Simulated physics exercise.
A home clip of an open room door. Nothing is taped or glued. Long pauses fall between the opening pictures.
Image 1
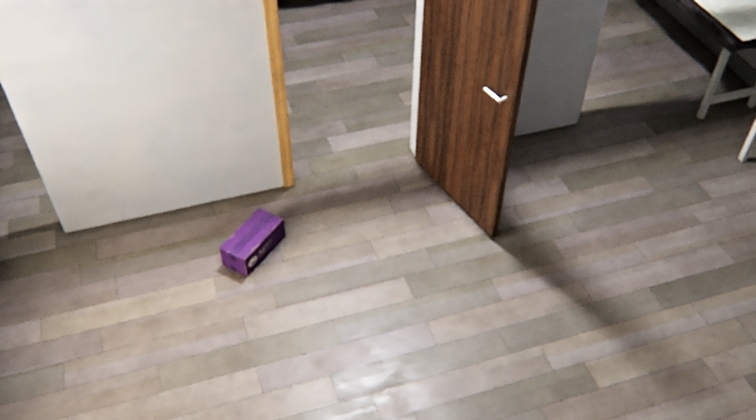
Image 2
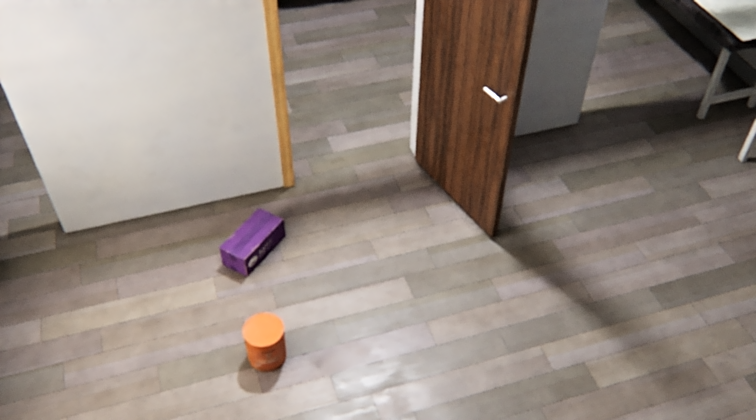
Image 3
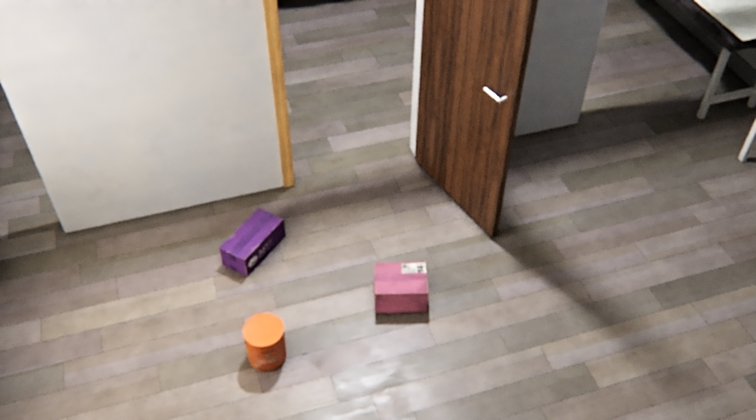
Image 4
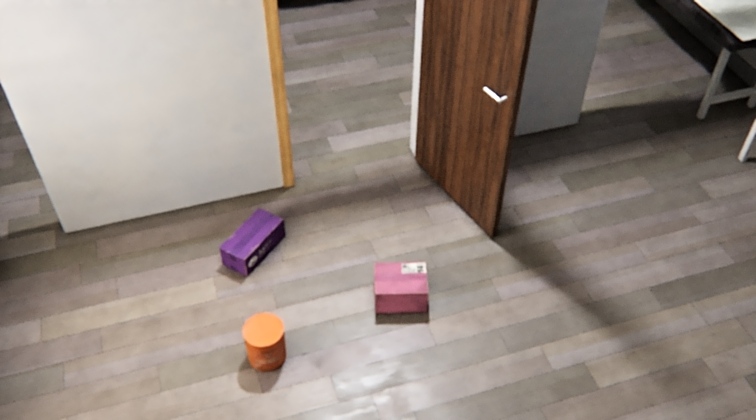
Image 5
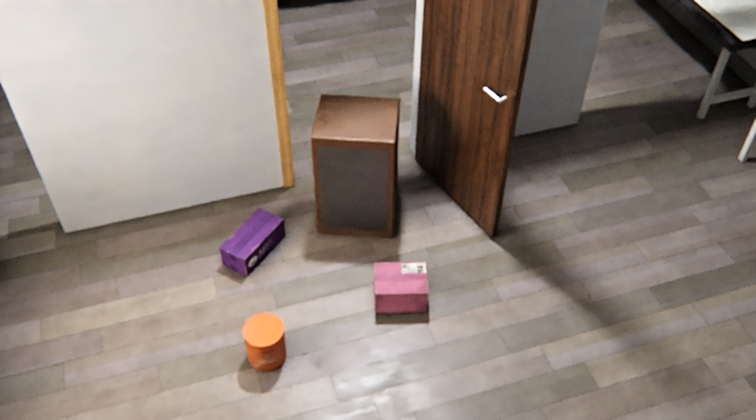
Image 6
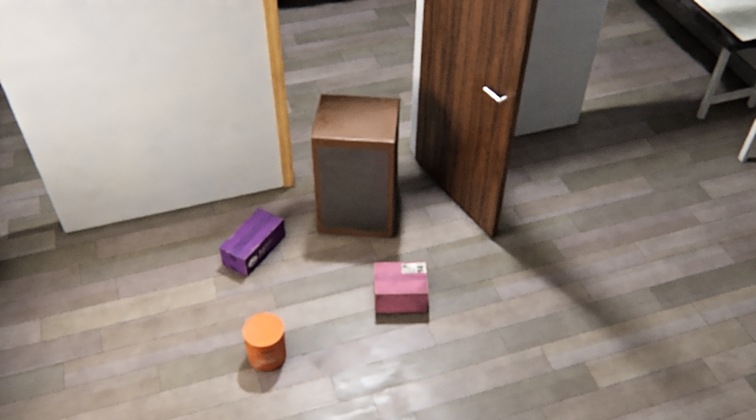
A wooden door stood wide open and still beside a purple box on the floor, then an orange pail, a pink parcel and a large brown appliance appeared in turn, with nothing seen moving.
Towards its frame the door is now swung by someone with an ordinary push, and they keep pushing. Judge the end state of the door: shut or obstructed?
The door does not make it to the frame.
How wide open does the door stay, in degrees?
Around 60 degrees.
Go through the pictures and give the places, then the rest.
The first frame shows door wide open and still.
The second frame shows door wide open and still; purple box (253, 242); orange pail (266, 343).
The third frame shows door wide open and still; pink parcel (401, 288); purple box (253, 242).
The fourth frame shows door wide open and still; orange pail (266, 343); pink parcel (401, 288).
The fifth frame shows door wide open and still; purple box (253, 242); orange pail (266, 343).
The sixth frame shows door wide open and still; brown appliance (357, 168); pink parcel (401, 288).
Then, 0.40 s on from there, open by 95°.
Then, 0.60 s on from there, open by 84°.
Then, 0.80 s on from there, open by 70°.
Then, 1.00 s on from there, open by 58°.
In the end, open by 58°; all 4 unmoved. At the end, from the last picture's camera, brown appliance near (355, 167).
